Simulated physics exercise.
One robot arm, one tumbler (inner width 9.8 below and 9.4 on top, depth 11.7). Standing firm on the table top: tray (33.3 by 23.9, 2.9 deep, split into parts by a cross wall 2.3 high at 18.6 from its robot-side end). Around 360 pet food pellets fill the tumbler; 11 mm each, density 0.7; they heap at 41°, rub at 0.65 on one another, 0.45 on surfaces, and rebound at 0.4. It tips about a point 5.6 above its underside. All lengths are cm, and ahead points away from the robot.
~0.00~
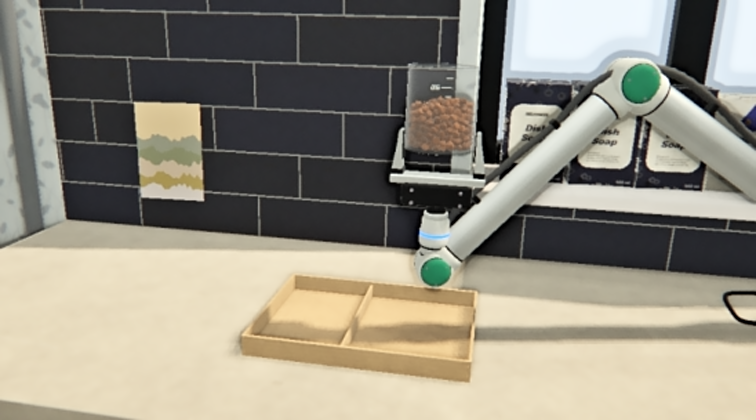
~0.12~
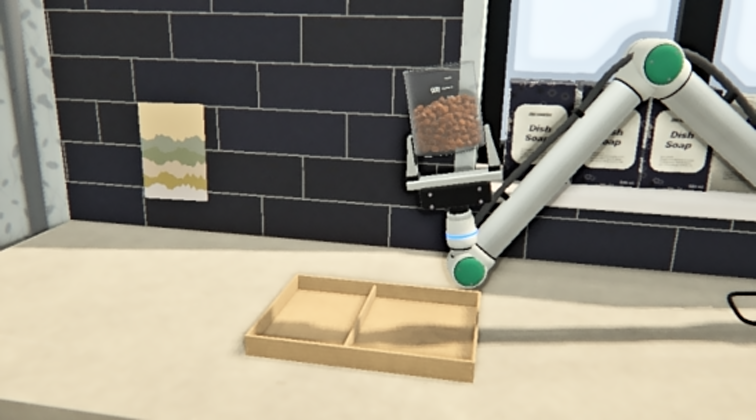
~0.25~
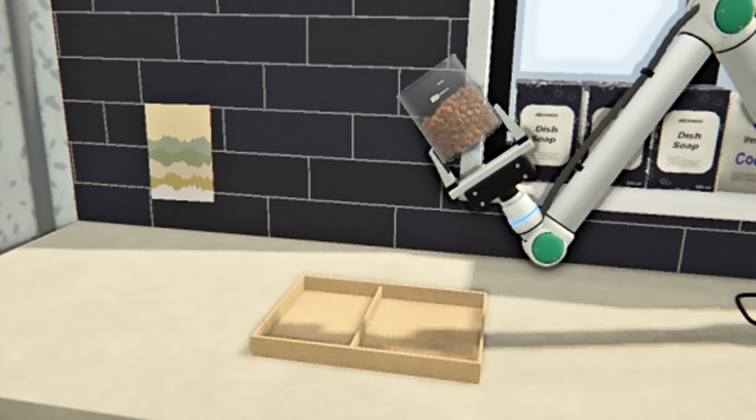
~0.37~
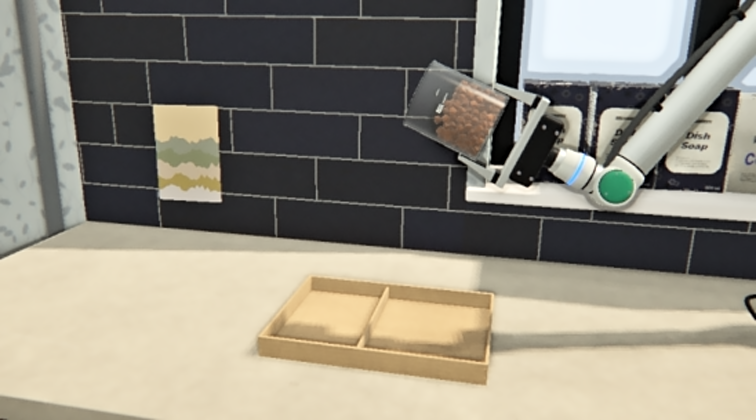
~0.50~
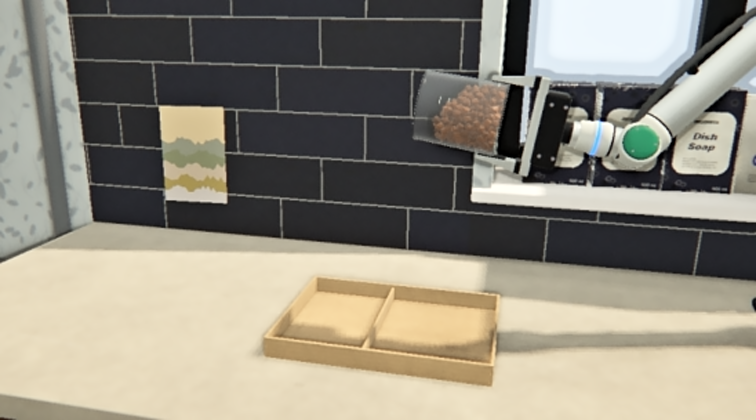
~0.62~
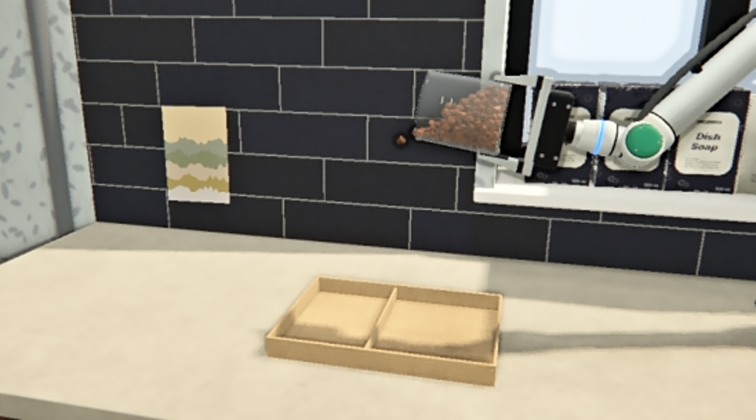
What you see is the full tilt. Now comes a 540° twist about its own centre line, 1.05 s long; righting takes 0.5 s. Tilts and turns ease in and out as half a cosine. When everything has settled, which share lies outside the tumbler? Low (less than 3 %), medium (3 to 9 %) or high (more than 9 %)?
Share outside the tumbler: High (more than 9 %).
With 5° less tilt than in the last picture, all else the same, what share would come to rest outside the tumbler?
In that case some 5 per cent.
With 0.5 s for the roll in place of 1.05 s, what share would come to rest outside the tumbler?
Then about 5 per cent.
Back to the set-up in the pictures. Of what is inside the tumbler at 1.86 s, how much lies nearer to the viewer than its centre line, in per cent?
About 60 per cent.
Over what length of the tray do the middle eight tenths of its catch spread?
Roughly 16 cm.
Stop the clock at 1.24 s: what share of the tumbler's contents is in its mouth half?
Roughly 30 per cent.
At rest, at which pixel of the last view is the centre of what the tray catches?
At about (350, 327).
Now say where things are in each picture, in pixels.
In the first frame, tumbler middle at (441, 109), upright; upper third of the load around (442, 110), from x 410 to 470, top at y 100; 365 in the tumbler.
In the second frame, tumbler middle at (445, 109), tipped 11°; upper third of the load around (450, 111), from x 415 to 480, top at y 100.
In the third frame, tumbler middle at (450, 110), tipped 38°; upper third of the load around (464, 108), from x 425 to 495, top at y 90.
In the fourth frame, tumbler middle at (456, 111), tipped 67°; upper third of the load around (474, 102), from x 440 to 500, top at y 85.
In the fifth frame, tumbler middle at (462, 113), tipped 82°; upper third of the load around (482, 102), from x 435 to 505, top at y 90.
In the sixth frame, tumbler middle at (464, 113), tipped 82°; upper third of the load around (487, 105), from x 400 to 505, top at y 90; 364 in the tumbler, 1 in flight or on a rim.
By 1.24 s, tipped 82°, highest piece 41 above the table; 344 in the tumbler, 5 in the robot-side part, 4 in the far-side part, 12 in flight or on a rim.
By 1.86 s, tipped 56°, highest piece 39 above the table; 320 in the tumbler, 30 in the far-side part, 9 in the robot-side part, 2 on the table or floor, 4 in flight or on a rim.
By 2.37 s, upright, highest piece 40 above the table; 320 in the tumbler, 33 in the far-side part, 9 in the robot-side part, 3 on the table or floor.
By 3.07 s, upright, highest piece 40 above the table; 320 in the tumbler, 33 in the far-side part, 9 in the robot-side part, 3 on the table or floor.
Final count, 320 in the tumbler, 33 in the far-side part, 9 in the robot-side part, 3 on the table or floor. That is 12 % outside the tumbler.
